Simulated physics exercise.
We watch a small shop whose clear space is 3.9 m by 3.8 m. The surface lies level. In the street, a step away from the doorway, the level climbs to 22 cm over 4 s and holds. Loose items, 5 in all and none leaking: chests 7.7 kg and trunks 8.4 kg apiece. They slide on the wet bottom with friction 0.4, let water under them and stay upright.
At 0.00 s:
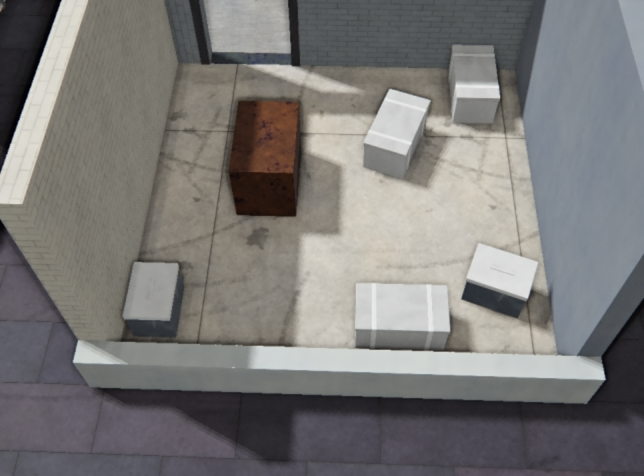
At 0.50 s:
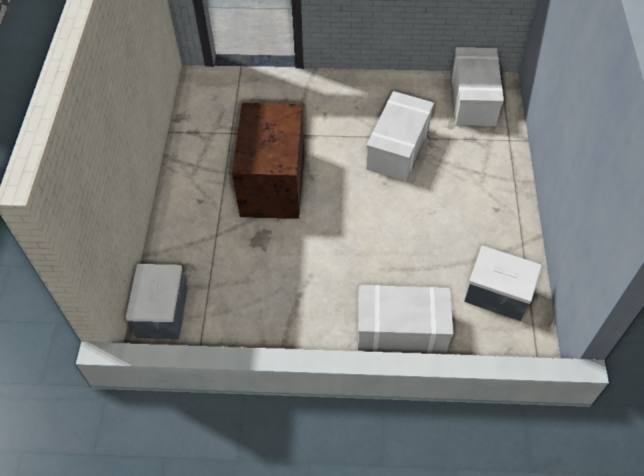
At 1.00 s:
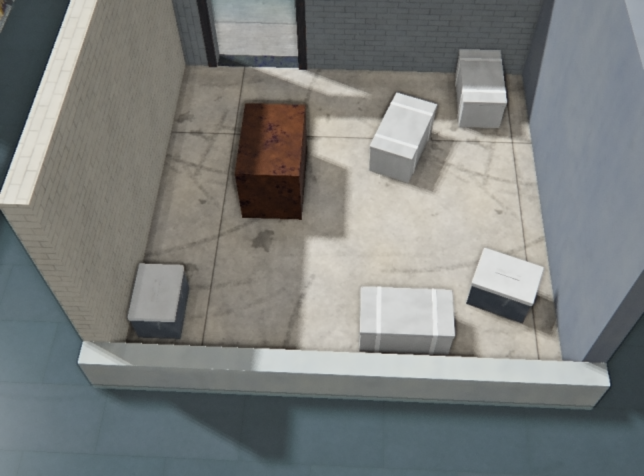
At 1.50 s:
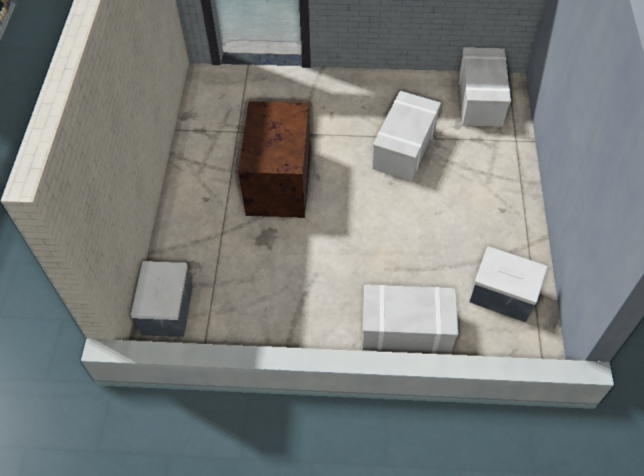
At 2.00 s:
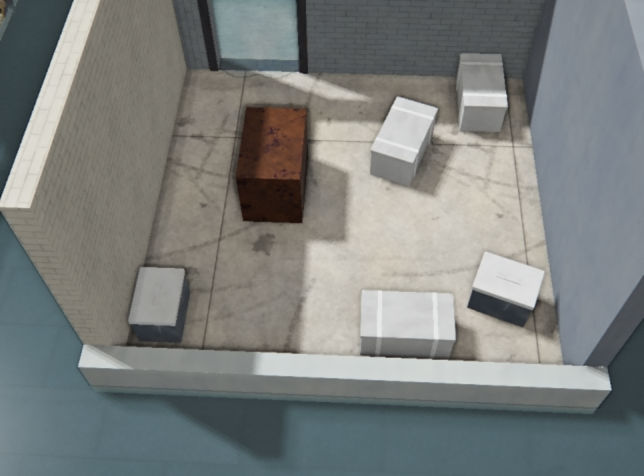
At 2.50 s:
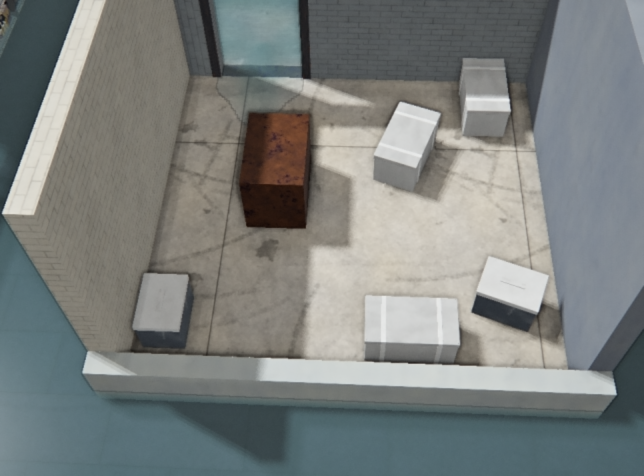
In the video, a rust-brown block and several pale boxes sit motionless on the floor of a small walled room seen from above, while the paving outside turns from dark grey to blue-green and the view shifts slightly.
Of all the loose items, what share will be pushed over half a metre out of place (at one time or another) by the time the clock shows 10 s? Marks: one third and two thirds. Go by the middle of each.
That comes to one to two thirds.
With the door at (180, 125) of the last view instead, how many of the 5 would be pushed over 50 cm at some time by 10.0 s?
Then 5.
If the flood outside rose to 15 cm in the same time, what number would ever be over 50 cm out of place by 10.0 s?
Then 3.
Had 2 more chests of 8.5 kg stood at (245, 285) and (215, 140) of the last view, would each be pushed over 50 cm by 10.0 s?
In turn: More, over.
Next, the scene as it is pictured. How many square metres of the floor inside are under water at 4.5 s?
About 5.0 m2.
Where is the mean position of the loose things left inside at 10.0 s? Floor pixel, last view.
Near (488, 227).
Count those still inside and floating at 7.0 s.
At that moment 3.
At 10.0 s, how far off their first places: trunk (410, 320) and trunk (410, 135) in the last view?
In that order: 100 cm, 80 cm.
After 3.5 s 0 of 5 are over 50 cm from their spots; 0 afloat.
After 4.5 s 0 of 5 are over 50 cm from their spots; 0 afloat.
After 7.0 s 2 of 5 are over 50 cm from their spots; 3 afloat.
After 10.0 s 3 of 5 are over 50 cm from their spots, and 3 have been at some point; 5 afloat.
